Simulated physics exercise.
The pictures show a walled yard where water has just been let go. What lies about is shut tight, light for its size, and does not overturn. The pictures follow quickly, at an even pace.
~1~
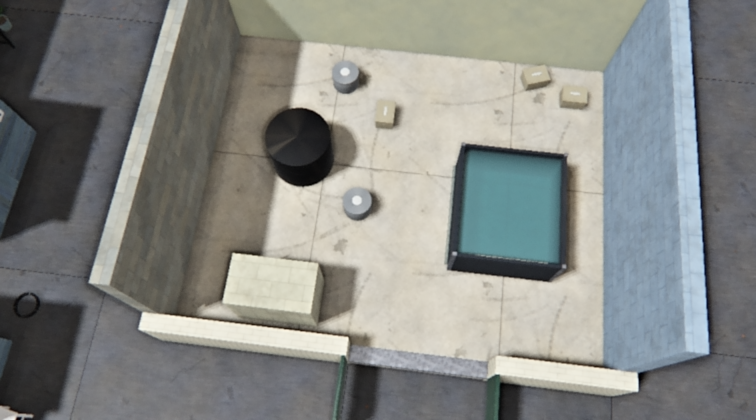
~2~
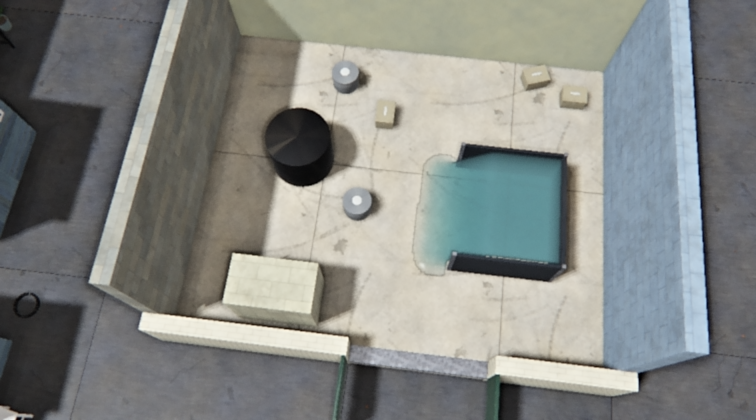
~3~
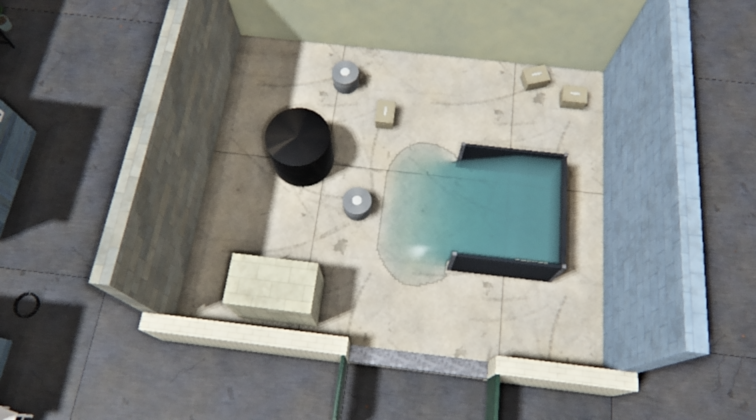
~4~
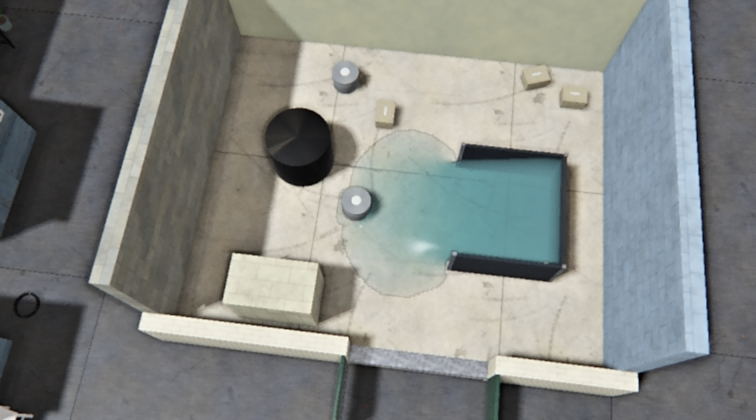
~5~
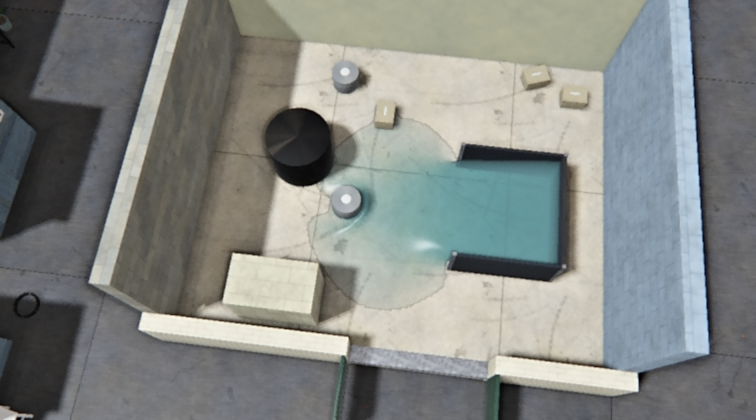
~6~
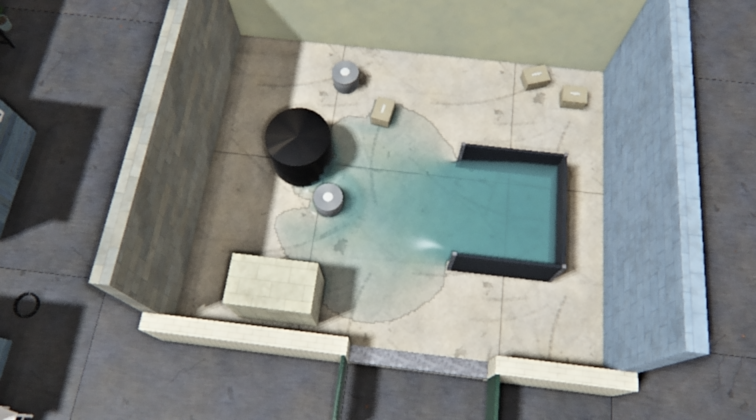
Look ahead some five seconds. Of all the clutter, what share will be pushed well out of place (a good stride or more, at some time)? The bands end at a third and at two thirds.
Share: From one to two thirds.
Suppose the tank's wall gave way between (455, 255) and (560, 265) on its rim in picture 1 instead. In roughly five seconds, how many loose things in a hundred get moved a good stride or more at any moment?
Some 40 per cent.
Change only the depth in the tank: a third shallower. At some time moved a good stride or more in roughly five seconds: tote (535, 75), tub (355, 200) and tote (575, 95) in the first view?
As listed: Short of that, swept aside, short of that.
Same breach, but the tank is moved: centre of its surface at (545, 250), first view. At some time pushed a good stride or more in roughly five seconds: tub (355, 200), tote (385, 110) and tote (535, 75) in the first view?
In that order: Shifted that much, shifted that much, never so far.
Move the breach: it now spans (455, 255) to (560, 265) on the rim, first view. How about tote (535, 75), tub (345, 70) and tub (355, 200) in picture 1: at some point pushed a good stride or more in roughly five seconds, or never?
As listed: Moved that far, short of that, no.
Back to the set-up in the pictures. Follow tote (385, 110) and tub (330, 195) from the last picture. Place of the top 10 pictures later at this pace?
Close to (366, 66) and (211, 202).
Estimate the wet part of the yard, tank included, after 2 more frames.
Close to 40 %.
A moment on, 1 of 5 are well off their spots; 0 afloat.
Next, 2 of 5 are well off their spots; 2 afloat.
Later, 3 of 5 are well off their spots; 3 afloat.
In the end, 3 of 5 are well off their spots, and 3 have been at some point; 1 afloat.
